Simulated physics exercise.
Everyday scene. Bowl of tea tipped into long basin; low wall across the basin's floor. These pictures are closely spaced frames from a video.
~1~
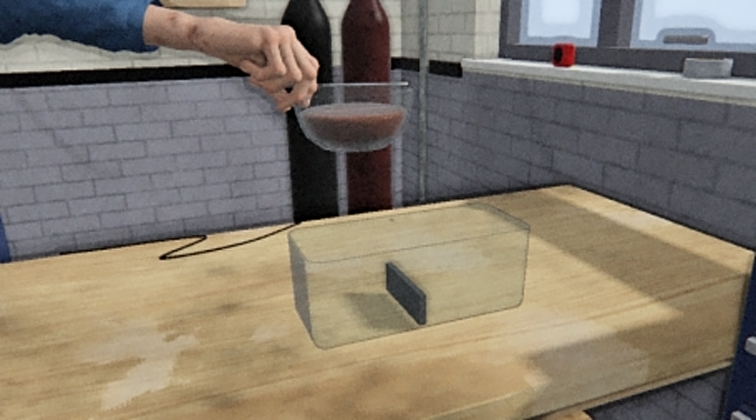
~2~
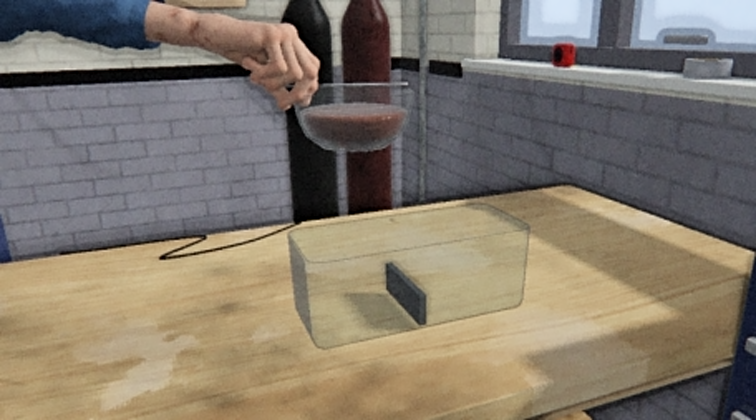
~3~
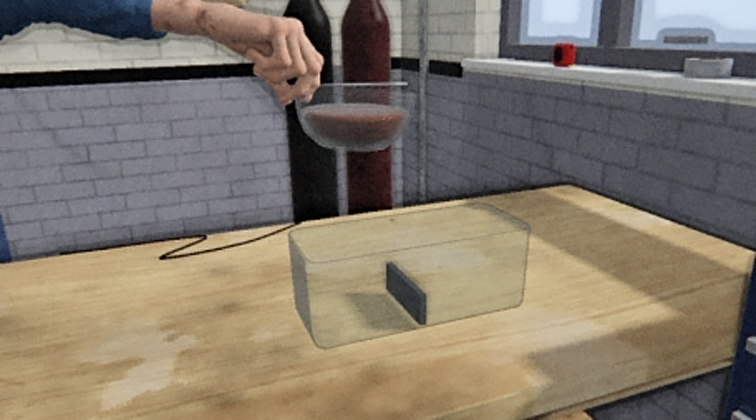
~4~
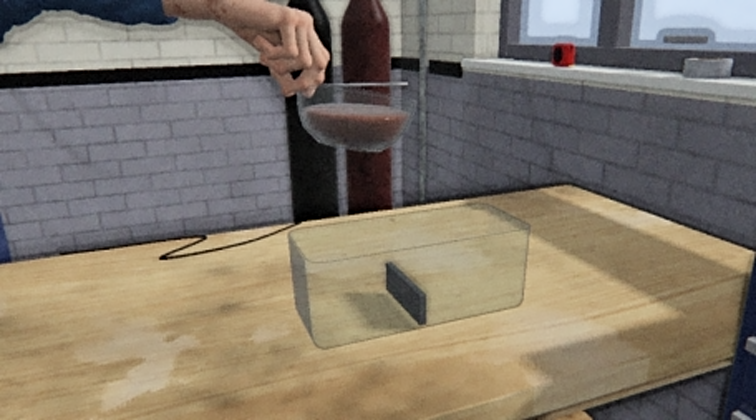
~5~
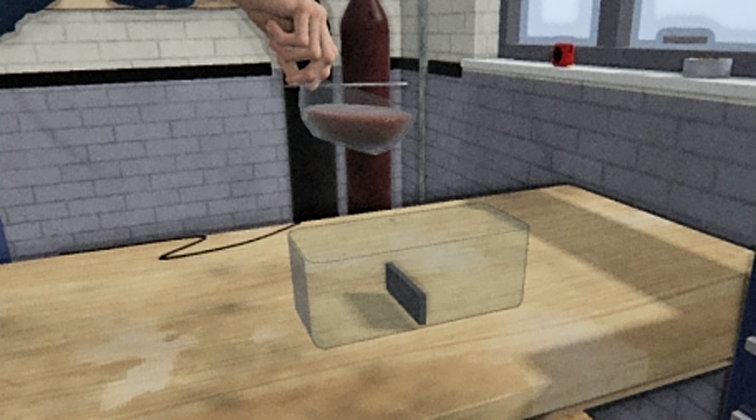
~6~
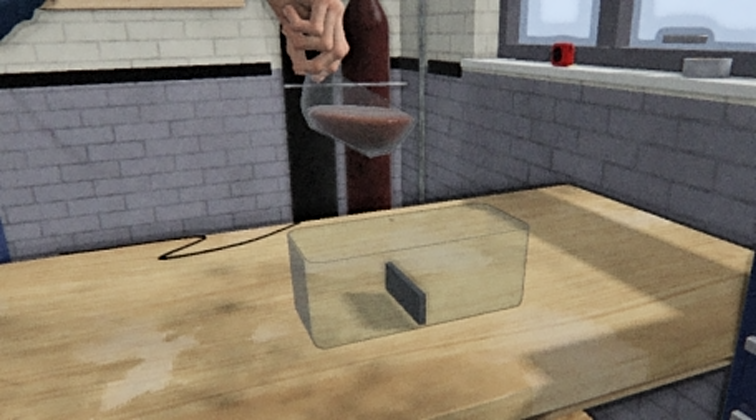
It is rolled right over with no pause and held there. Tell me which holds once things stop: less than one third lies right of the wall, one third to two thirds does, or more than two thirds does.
High range.
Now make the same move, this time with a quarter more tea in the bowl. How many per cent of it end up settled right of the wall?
It comes to near 90 per cent.
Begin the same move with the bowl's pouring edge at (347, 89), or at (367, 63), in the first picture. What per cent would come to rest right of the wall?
20 % and 60 %.
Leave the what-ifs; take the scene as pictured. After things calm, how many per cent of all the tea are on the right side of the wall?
Roughly 90 %.
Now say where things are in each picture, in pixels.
The first picture shows tilt 0°; pouring edge (407, 89); surface from (299, 114) to (402, 106); the long basin's rim runs from (297, 248) to (508, 215); the wall's top is at (405, 279).
The second picture shows tilt 1°; pouring edge (407, 91); surface from (300, 114) to (402, 107).
The third picture shows tilt 5°; pouring edge (409, 95); surface from (300, 112) to (403, 108).
The fourth picture shows tilt 12°; pouring edge (410, 101); surface from (302, 111) to (404, 110).
The fifth picture shows tilt 20°; pouring edge (410, 110); surface from (303, 111) to (406, 111).
The sixth picture shows tilt 30°; pouring edge (410, 120); surface from (306, 111) to (409, 113).
A moment on, the tilt is 86° and 26 per cent is still to pour, 0 is left of the wall and 21 right of it.
Next, the tilt is 96° and 4 per cent is still to pour, 4 is left of the wall and 82 right of it.
Then the tilt is 96° and 0 per cent is still to pour, 9 is left of the wall and 89 right of it.
Later the tilt is 96° and 0 per cent is still to pour, 9 is left of the wall and 89 right of it.
Finally, 9 per cent lies left of the wall, 89 right of it and 1 outside.
